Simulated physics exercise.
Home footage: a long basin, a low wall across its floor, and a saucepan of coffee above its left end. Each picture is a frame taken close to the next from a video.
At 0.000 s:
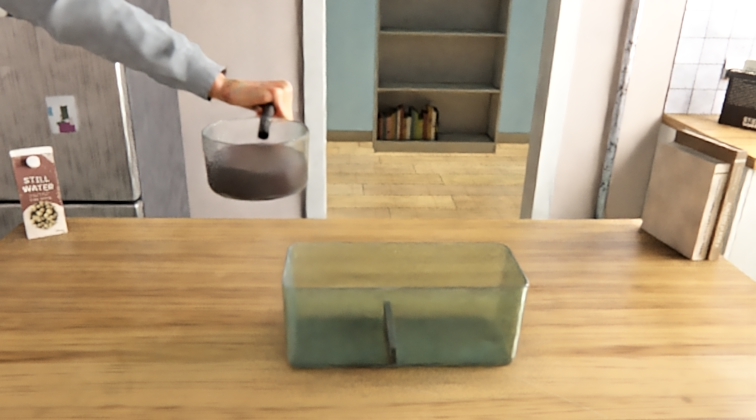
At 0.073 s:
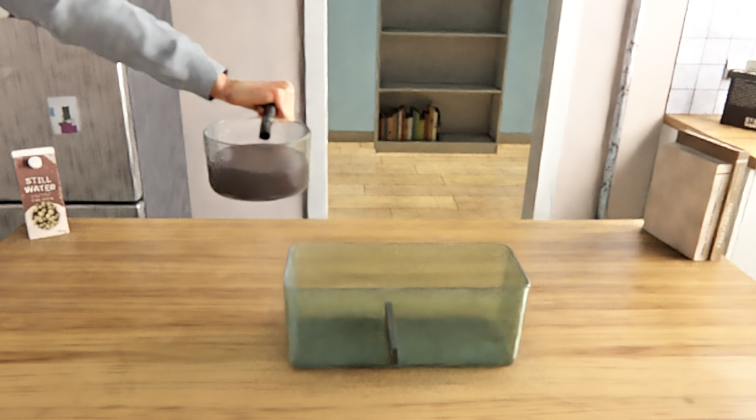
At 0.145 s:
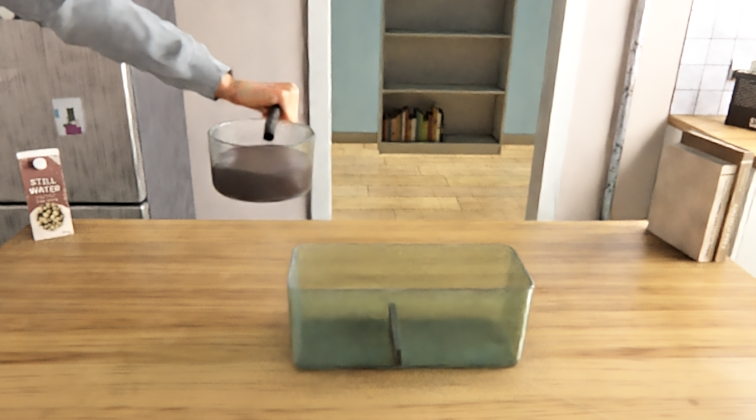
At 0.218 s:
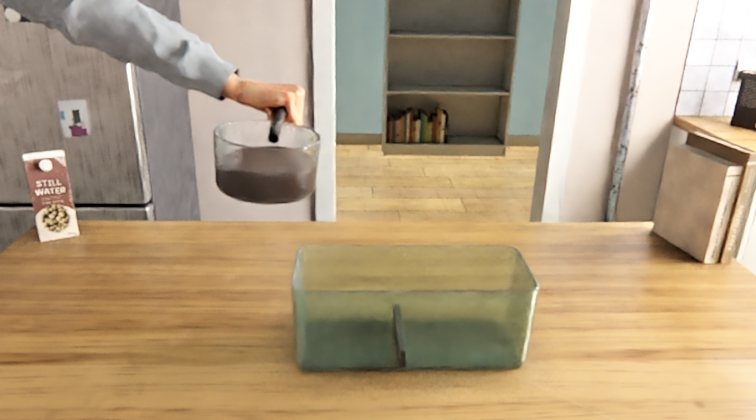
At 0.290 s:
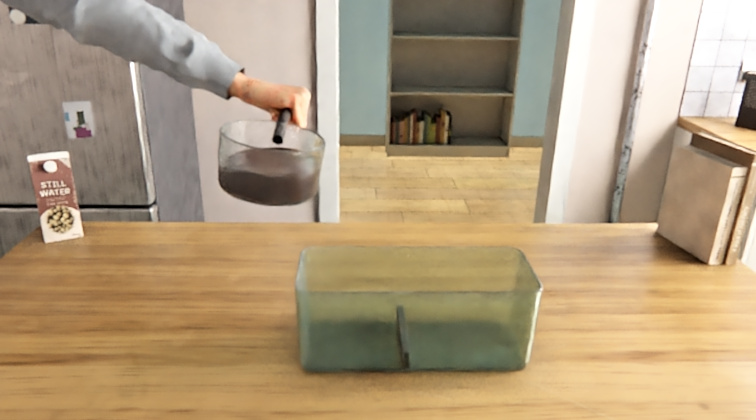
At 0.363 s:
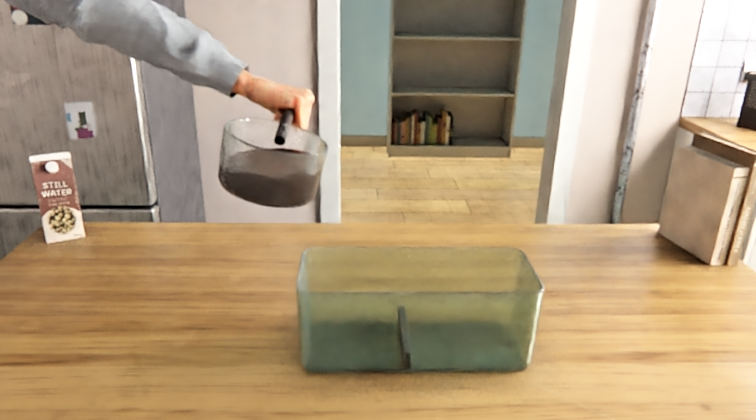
In the video, a hand holds a glass saucepan of dark liquid above the left end of a long, clear basin with a low divider on a wooden table, gradually tilting the pan slightly to the right.
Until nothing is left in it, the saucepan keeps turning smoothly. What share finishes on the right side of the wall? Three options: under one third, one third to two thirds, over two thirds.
Answer: Under one third.
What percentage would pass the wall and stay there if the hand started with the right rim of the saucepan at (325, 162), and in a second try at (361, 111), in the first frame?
In order, some 5 and 70 percent.
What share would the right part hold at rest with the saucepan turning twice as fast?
I'd say close to 20 %.
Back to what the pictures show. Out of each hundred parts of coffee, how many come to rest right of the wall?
It comes to about 10 per cent.
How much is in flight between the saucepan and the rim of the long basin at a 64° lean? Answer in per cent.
25 %.
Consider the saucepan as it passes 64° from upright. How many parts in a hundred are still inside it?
70 in a hundred.
A moment on, the saucepan is tipped part way and 71 per cent is still to pour, 4 is left of the wall and 0 right of it.
Next, the saucepan is tipped on its side and 14 per cent is still to pour, 67 is left of the wall and 5 right of it.
Then the saucepan is tipped right over and 0 per cent is still to pour, 89 is left of the wall and 10 right of it.
Later the saucepan is tipped right over and 0 per cent is still to pour, 90 is left of the wall and 10 right of it.
Finally, 90 per cent lies left of the wall, 10 right of it and 0 outside.
